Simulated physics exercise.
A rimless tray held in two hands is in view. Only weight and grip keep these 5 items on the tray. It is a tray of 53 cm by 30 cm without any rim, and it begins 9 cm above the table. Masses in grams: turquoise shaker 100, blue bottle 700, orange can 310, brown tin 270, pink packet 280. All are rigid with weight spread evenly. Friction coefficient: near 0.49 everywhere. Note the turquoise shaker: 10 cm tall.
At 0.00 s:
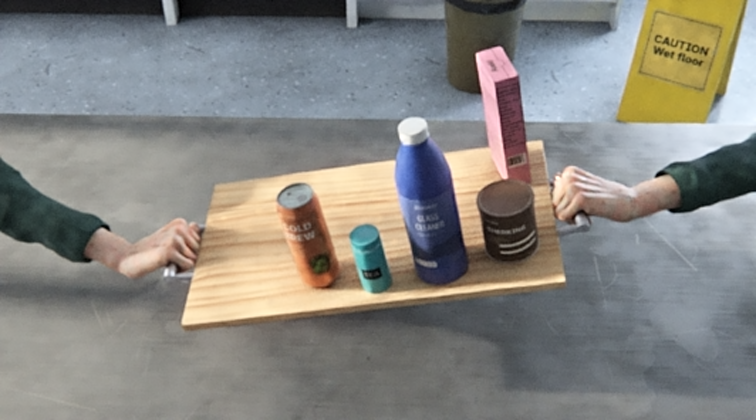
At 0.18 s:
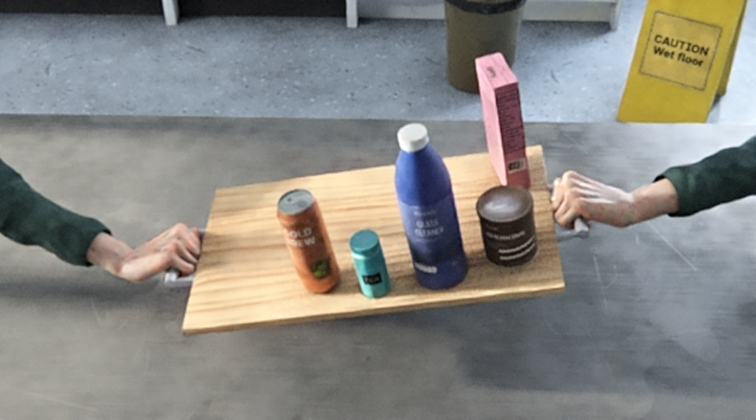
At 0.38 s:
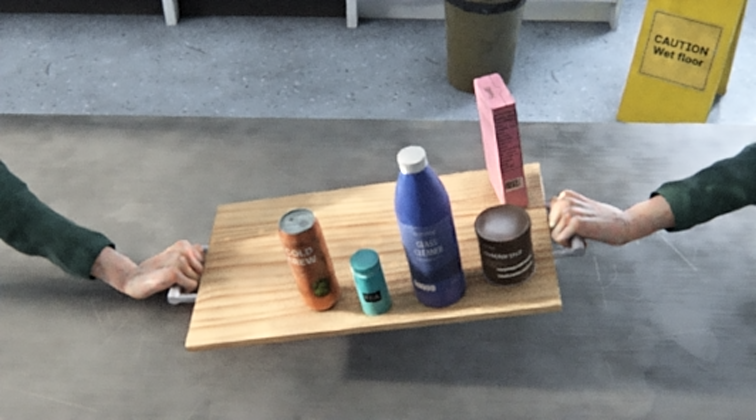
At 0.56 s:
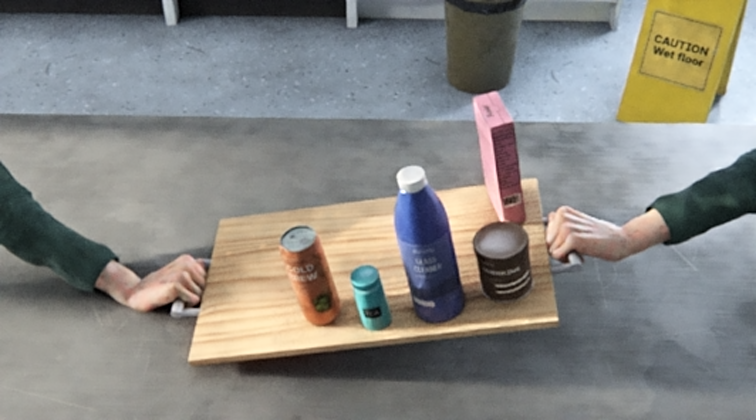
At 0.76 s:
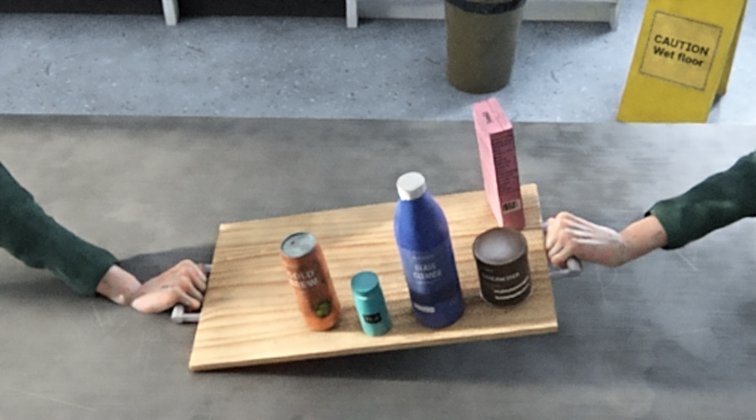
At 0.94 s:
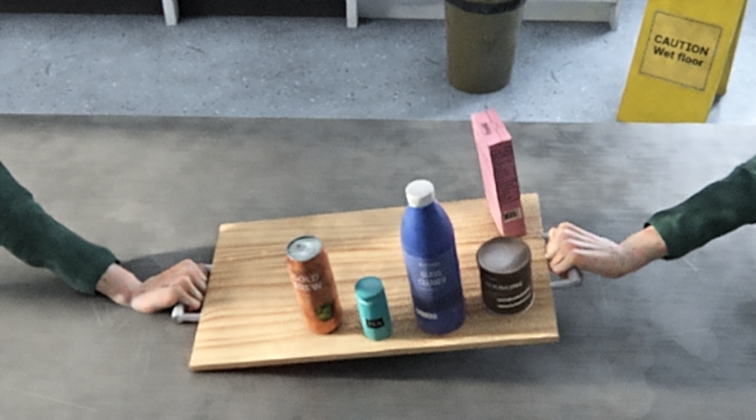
Two hands lowered a rimless wooden tray toward a gray table until its left edge touched down, while the turquoise shaker, blue bottle, orange can, brown tin and pink packet rode along on top.
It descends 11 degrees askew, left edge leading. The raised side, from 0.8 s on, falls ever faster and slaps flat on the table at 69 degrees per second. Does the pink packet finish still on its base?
No, it goes down.
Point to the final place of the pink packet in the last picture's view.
It comes to a stop close to (437, 259).
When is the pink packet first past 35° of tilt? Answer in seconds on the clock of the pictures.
Around 1.3 seconds.
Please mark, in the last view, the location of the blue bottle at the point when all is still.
It ends up at about (448, 285).
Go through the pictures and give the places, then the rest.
In the first picture, left edge 9 cm above the table; pink packet (504, 119); turquoise shaker (371, 259).
In the second picture, left edge 8 cm above the table; orange can (309, 243); brown tin (508, 227).
In the third picture, left edge 4 cm above the table; turquoise shaker (371, 282); blue bottle (427, 226).
In the fourth picture, left edge 1 cm above the table; orange can (311, 277); brown tin (504, 262).
In the fifth picture, left edge on the table, tray at 11°; turquoise shaker (371, 304); blue bottle (426, 249).
In the sixth picture, left edge on the table, tray at 9°; pink packet (500, 176) 3° off its base; orange can (315, 286).
After 1.04 s, left edge on the table, tray at 5°; pink packet 10° off its base near (499, 194).
After 1.14 s, tray flat on the table; pink packet 19° off its base near (494, 214).
After 1.34 s, tray flat on the table; pink packet 56° off its base near (458, 233).
After 1.44 s, tray flat on the table; pink packet on its side near (437, 259).
In the end (1.8 s), toppled on the tray, pink packet; the other 4 under 5 cm from the start. In the last view, pink packet near (437, 259).
